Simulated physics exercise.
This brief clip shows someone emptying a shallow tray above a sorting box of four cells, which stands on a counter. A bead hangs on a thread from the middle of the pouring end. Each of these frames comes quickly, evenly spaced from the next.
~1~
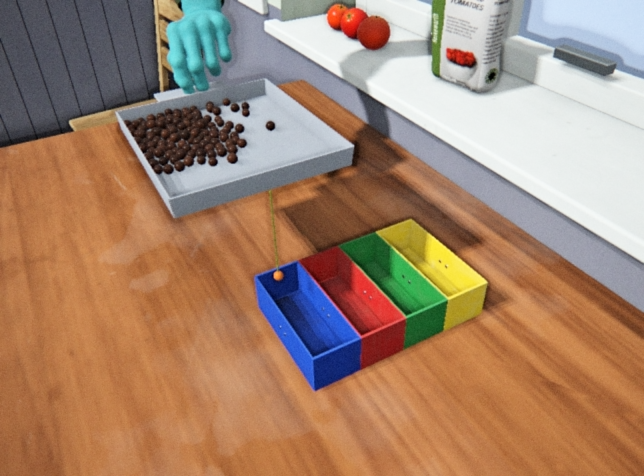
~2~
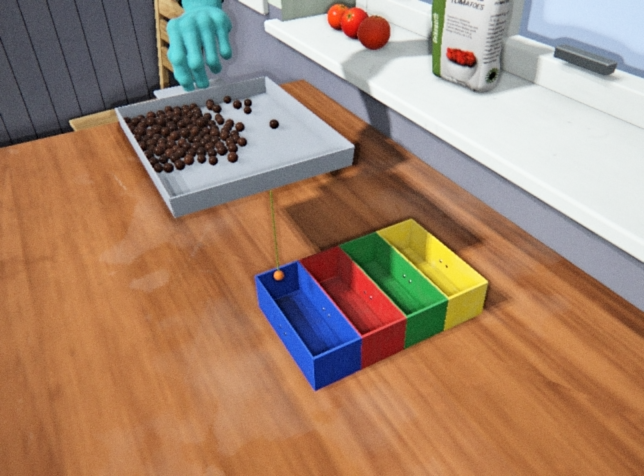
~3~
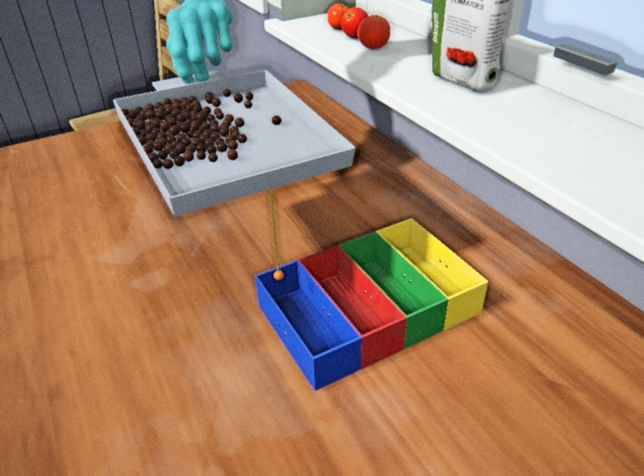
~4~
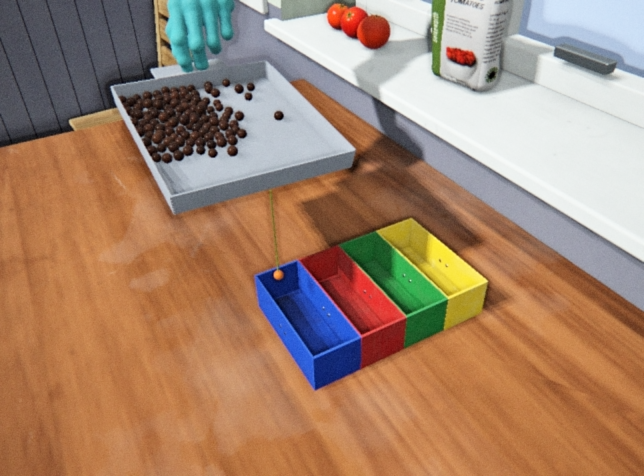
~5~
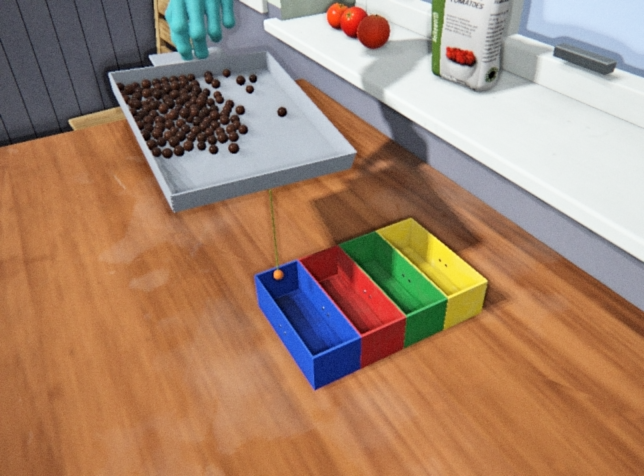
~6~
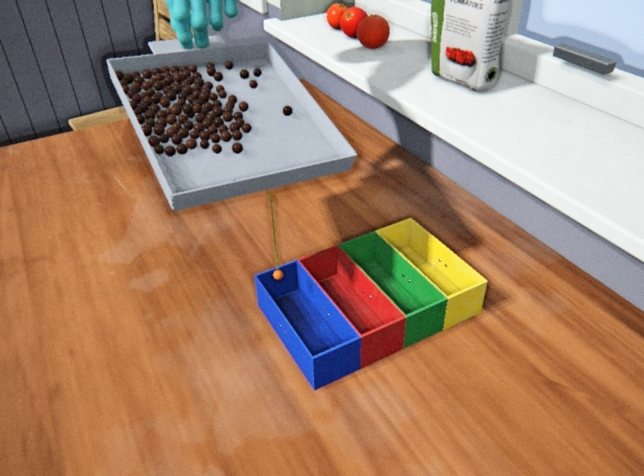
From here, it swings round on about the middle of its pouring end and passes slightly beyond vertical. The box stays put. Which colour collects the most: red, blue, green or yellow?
Red.
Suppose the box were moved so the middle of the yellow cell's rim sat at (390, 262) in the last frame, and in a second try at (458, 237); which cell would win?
First try: Green; second try: The blue cell.
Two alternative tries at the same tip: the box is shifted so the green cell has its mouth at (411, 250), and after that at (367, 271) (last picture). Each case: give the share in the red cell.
Trial 1 about 40 %, trial 2 about 30 %.
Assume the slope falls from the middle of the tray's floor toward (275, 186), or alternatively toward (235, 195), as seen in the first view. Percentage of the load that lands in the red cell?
Roughly 30 percent first and 0 percent second.
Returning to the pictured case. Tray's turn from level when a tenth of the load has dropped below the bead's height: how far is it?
At roughly 105°.
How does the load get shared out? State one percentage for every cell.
I'd put the blue cell at 20 percent, the red cell at 50 percent, the green cell at 20 percent and the yellow cell at 0 percent.
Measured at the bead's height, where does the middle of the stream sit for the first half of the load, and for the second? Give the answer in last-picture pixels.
Close to (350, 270), then close to (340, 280).
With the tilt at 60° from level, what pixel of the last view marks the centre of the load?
Roughly at (291, 152).
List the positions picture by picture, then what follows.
Corners of the pouring end at (171, 198) and (351, 146), level; middle of the load at (187, 137), chocolate balls; bead on its thread at (279, 276); blue cell at (337, 361); red cell at (383, 340); green cell at (425, 321); yellow cell at (465, 303), in the first picture.
Corners of the pouring end at (171, 197) and (352, 146), level; middle of the load at (187, 135), in the second picture.
Corners of the pouring end at (171, 196) and (352, 147), tipped barely, lowest at the right corner; middle of the load at (186, 130), in the third picture.
Corners of the pouring end at (172, 195) and (353, 149), tipped a little, lowest at the right corner; middle of the load at (185, 121), in the fourth picture.
Corners of the pouring end at (173, 194) and (354, 151), tipped a little, lowest at the right corner; middle of the load at (185, 114), a stray few on the move, in the fifth picture.
Corners of the pouring end at (173, 193) and (354, 154), tipped clearly, lowest at the right corner; middle of the load at (188, 108), about two thirds on the move; blue cell at (337, 360); red cell at (383, 339); green cell at (425, 320); yellow cell at (465, 302), in the sixth picture.
Soon, tray tipped steeply; nearly all on the tray; a stray few in the green cell; a stray few in the red cell; a stray few falling or outside the box.
A while on, tray tipped right over; most on the tray; a stray few in the red cell; a stray few in the green cell; a small part falling or outside the box.
Towards the end, tray tipped past a quarter turn; about half in the red cell; about a quarter in the green cell; about a quarter in the blue cell; a stray few in the yellow cell; a small part falling or outside the box.
Finally, tray tipped past a quarter turn; about half in the red cell; about a quarter in the green cell; about a quarter in the blue cell; a stray few in the yellow cell; a small part outside the box.
